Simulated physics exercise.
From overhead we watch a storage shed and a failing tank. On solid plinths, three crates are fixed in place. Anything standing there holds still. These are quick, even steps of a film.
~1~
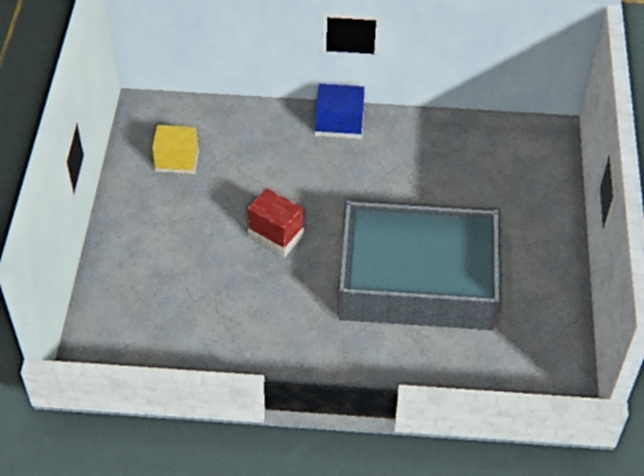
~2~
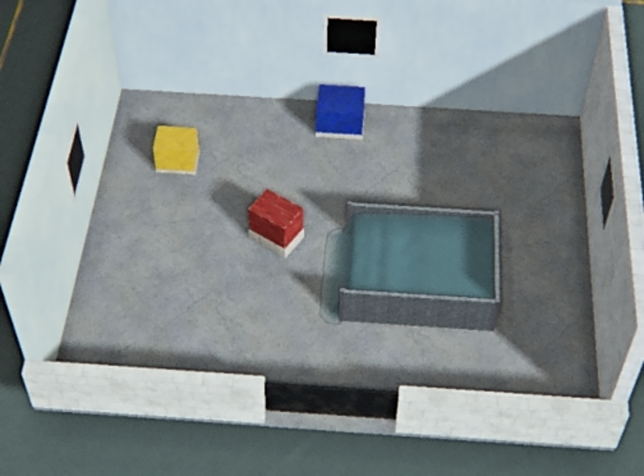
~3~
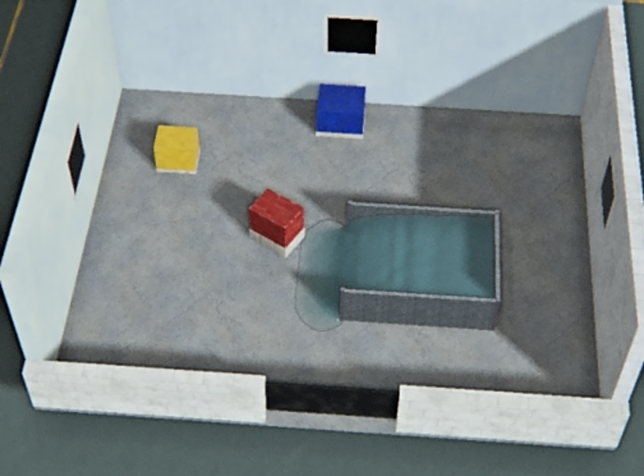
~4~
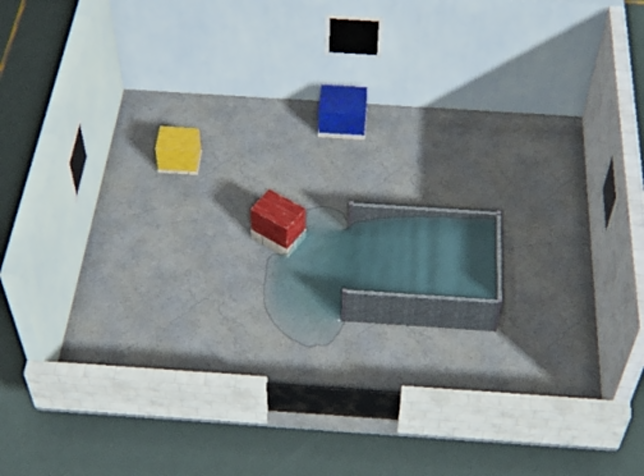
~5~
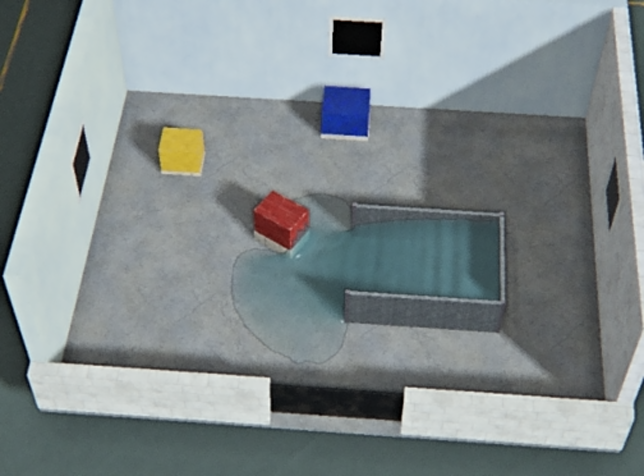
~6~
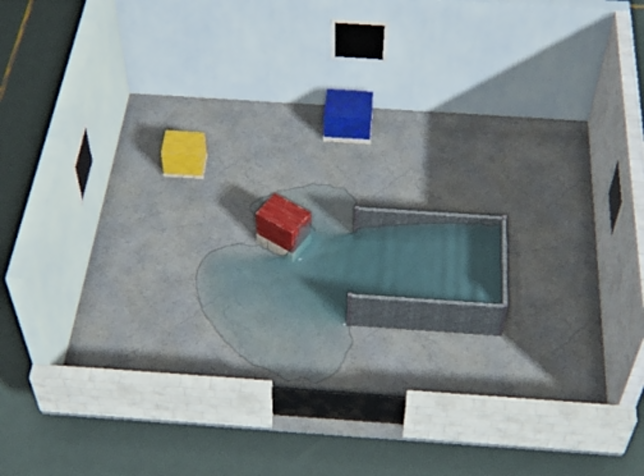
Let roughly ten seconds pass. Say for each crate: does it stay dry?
As I see it, the red crate will be within the water's reach, the blue crate will be within the water's reach, the yellow crate will be within the water's reach.
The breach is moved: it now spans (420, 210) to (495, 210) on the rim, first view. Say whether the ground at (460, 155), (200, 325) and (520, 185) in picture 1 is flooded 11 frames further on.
One by one, they turn out drenched, not soaked and drenched.
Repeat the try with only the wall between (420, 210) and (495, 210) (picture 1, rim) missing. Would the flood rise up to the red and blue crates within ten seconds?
Observed: Red stays clear; blue is doused.
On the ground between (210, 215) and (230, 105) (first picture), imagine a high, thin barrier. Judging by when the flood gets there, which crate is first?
I'd pick the crate marked red.
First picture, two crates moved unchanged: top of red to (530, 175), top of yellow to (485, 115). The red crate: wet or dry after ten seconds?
After ten seconds, red crate is left untouched.
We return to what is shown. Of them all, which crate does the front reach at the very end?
The crate marked blue.
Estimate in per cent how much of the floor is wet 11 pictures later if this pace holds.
Near 50 in a hundred.
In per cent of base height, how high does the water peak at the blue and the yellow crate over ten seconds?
About 170 % and 310 %.
A moment on, water covers 30 % of the floor; the red crate water round its plinth, the blue crate not reached, the yellow crate water round its plinth.
Next, water covers 50 % of the floor; the red crate water round its plinth, the blue crate water round its plinth, the yellow crate water round its plinth.
Then, water covers 55 % of the floor; the red crate water round its plinth, the blue crate water round its plinth, the yellow crate water round its plinth.
Later, water covers 65 % of the floor; the red crate water round its plinth, the blue crate water round its plinth, the yellow crate water round its plinth.
In the end, water covers 95 % of the floor; the red crate was topped, the blue crate was topped, the yellow crate was topped.
